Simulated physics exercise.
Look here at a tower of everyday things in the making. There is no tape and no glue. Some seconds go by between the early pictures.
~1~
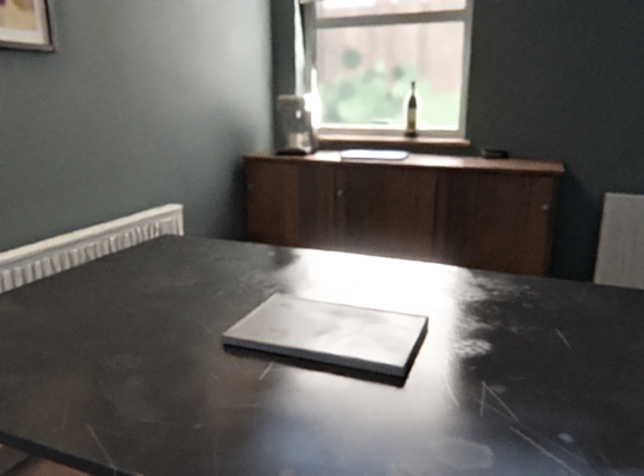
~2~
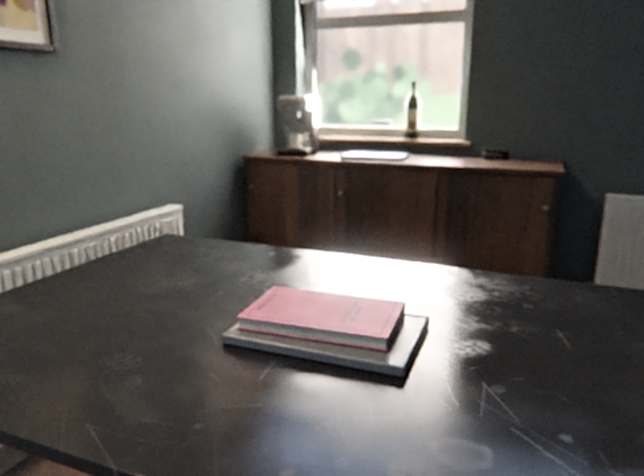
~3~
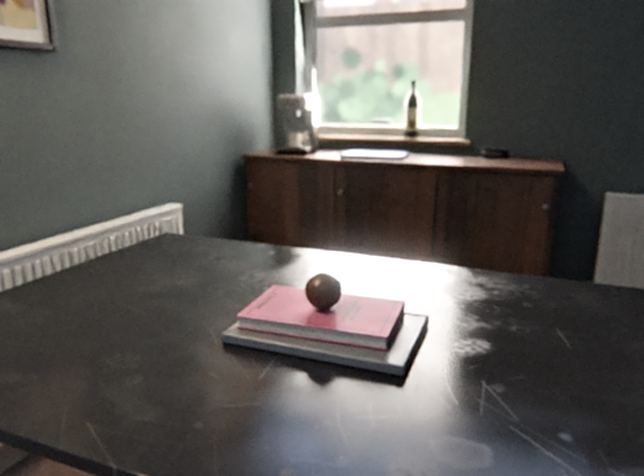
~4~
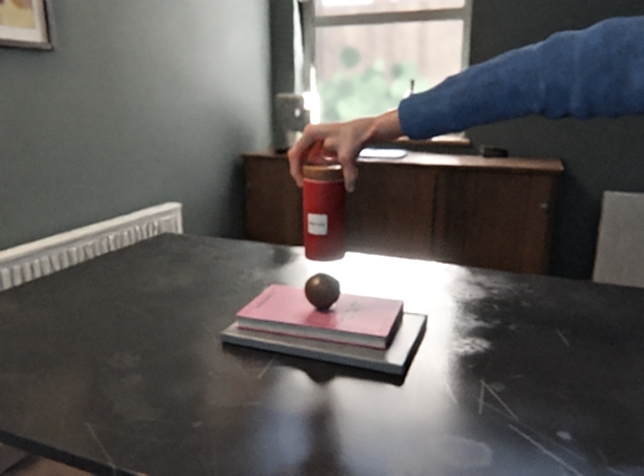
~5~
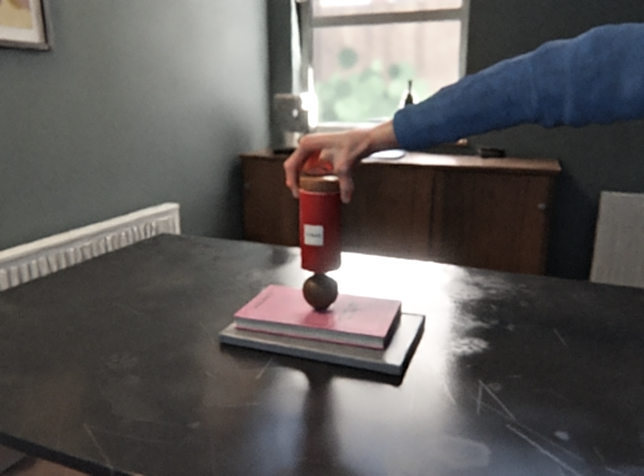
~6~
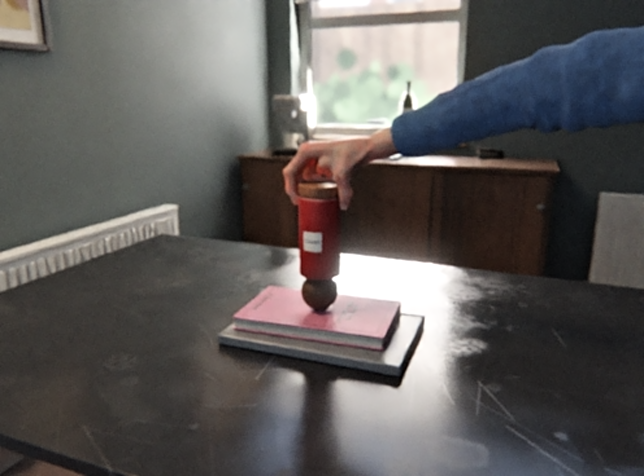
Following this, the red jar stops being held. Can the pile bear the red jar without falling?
No, my guess: It won't stay upright.
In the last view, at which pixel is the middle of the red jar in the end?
The object winds up at approximately (531, 347).
Then, 0.80 s later than the last frame, red jar now fallen.
Then, 1.10 s later than the last frame, things are still on the move.
When it is over, fallen, red jar; the other 3 as before. End places, in pixels of the last picture, red jar near (532, 347). The pile loses its balance.
